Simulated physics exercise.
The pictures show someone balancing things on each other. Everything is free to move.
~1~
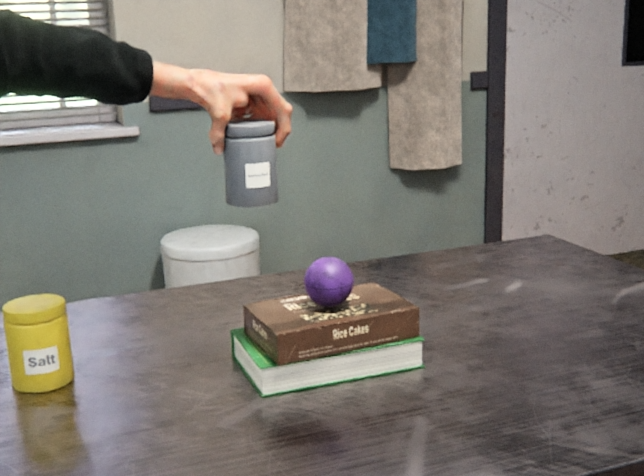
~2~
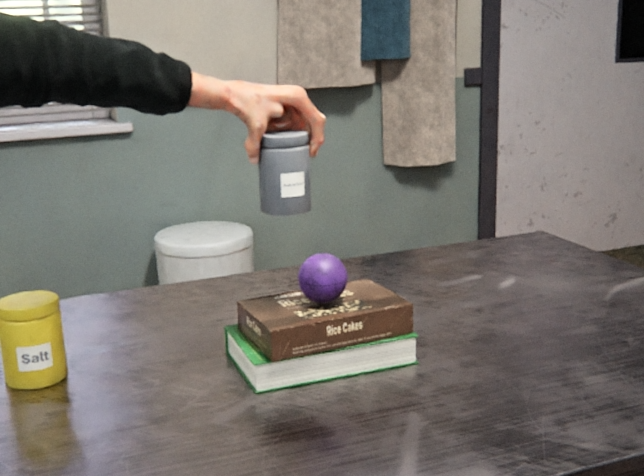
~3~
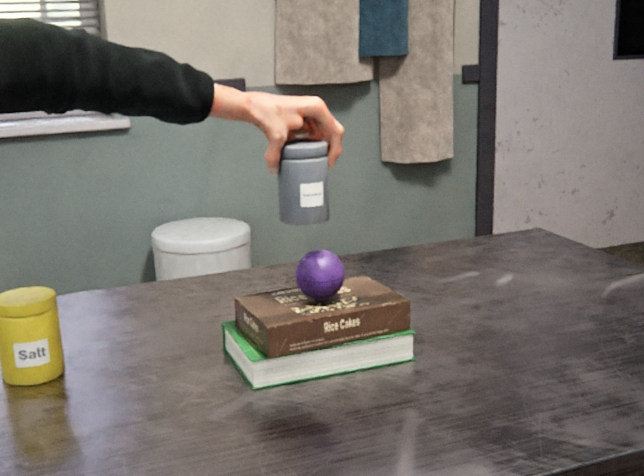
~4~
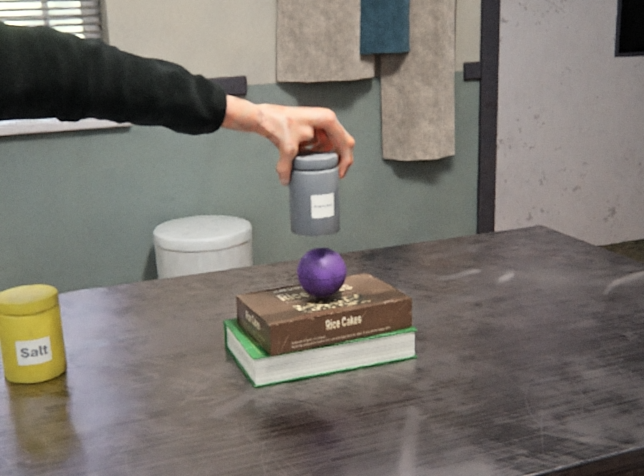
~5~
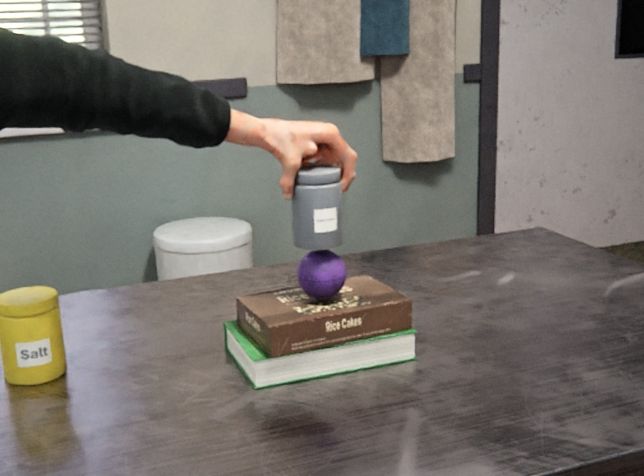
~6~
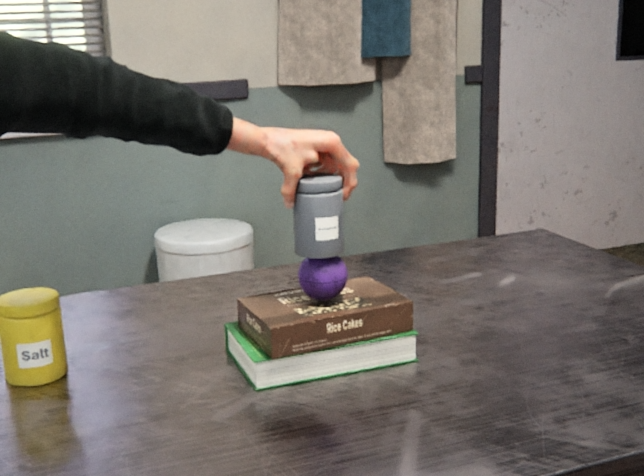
We see a hand carry a grey jar rightward over a table, then lower it onto a purple ball resting on a brown packet and a green book, keeping hold of it, while a yellow jar stands at left.
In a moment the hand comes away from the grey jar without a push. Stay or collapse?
It comes apart.
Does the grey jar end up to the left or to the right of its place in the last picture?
To the left.
Then, 0.60 s past the last view, grey jar now fallen.
Then, 0.70 s past the last view, things are still on the move.
Then, 1.50 s past the last view, grey jar resting near (121, 368).
Finally, fallen, grey jar; the other 4 still in place. Final places as the last picture's camera would see them, grey jar near (121, 368). The pile gives way.
